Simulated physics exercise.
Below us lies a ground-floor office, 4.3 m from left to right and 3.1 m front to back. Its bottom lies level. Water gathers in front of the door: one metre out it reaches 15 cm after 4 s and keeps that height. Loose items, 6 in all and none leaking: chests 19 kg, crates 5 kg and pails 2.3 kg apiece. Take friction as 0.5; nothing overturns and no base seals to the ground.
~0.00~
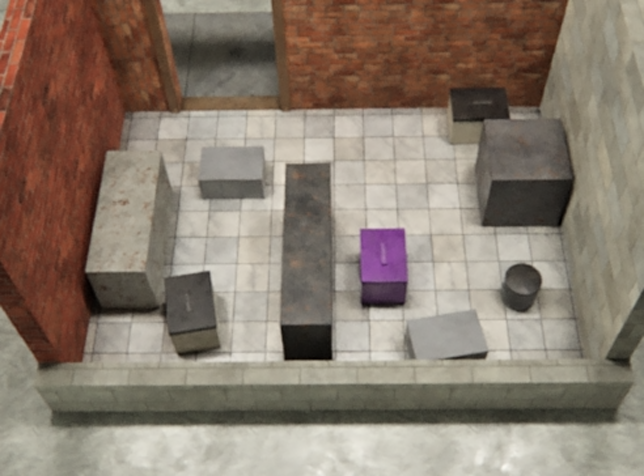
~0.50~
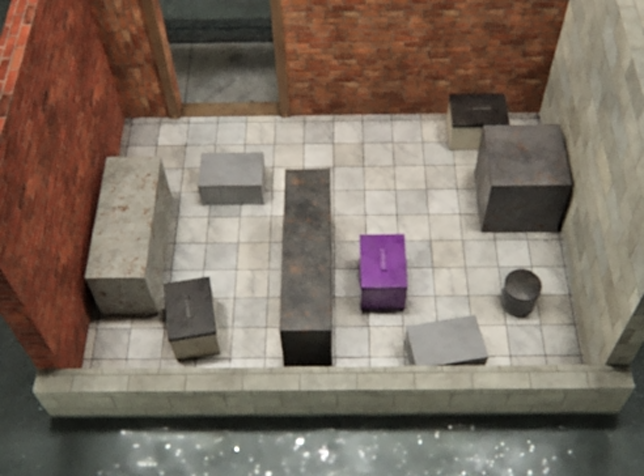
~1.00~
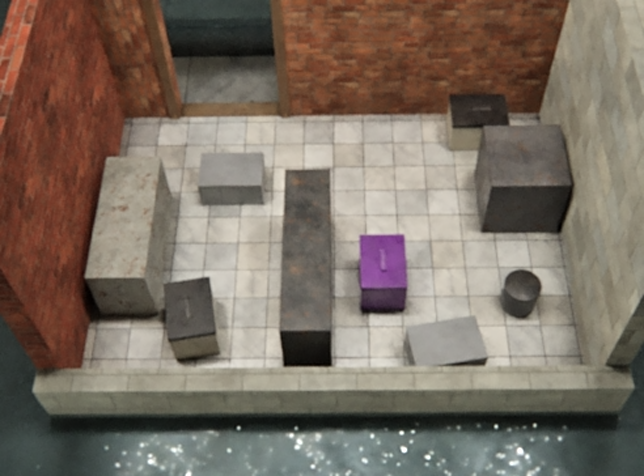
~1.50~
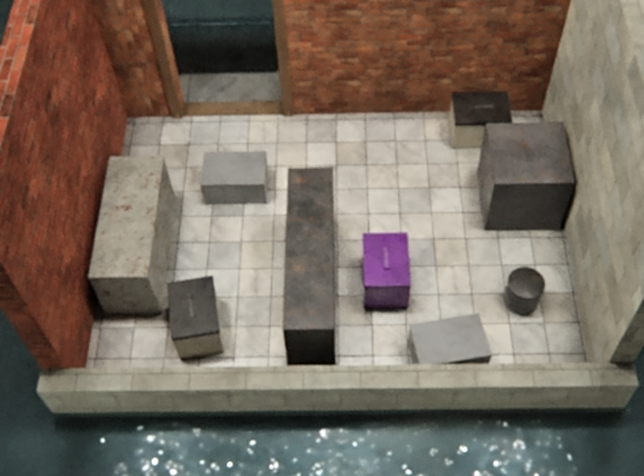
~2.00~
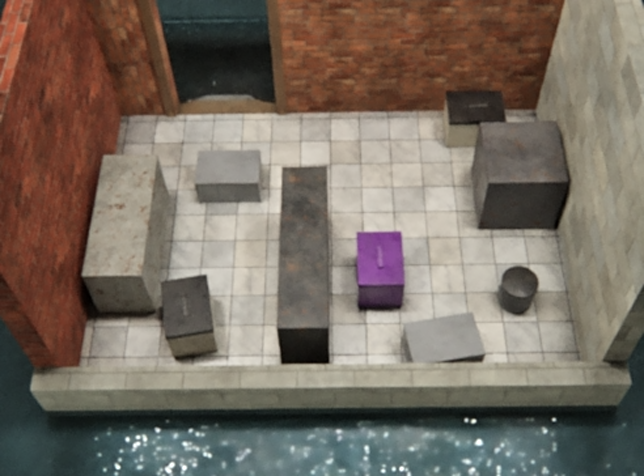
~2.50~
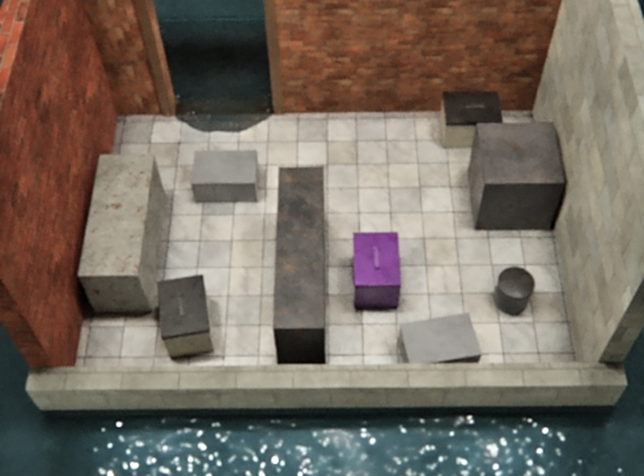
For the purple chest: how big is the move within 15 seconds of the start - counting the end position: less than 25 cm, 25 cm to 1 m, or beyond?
The purple chest stays put.
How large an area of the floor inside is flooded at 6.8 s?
Some 8.0 m2.
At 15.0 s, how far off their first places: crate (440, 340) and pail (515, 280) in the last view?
In that order: 60 cm, 20 cm.
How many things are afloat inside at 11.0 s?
At that moment 4.
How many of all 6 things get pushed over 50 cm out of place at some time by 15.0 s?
That makes 3.
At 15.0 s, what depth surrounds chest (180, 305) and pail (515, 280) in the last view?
About 13 and 8 cm.
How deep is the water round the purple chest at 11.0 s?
Roughly 2 cm.
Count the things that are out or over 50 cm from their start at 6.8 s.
I count 1.
After 3.5 s the purple chest is near (377, 258), 0.0 m from its start, aground; 0 afloat.
After 6.8 s the purple chest is near (377, 258), 0.0 m from its start, aground; 1 afloat.
After 11.0 s the purple chest is near (377, 258), 0.0 m from its start, aground; 4 afloat.
After 15.0 s the purple chest is near (377, 258), 0.0 m from its start, aground; 5 afloat.
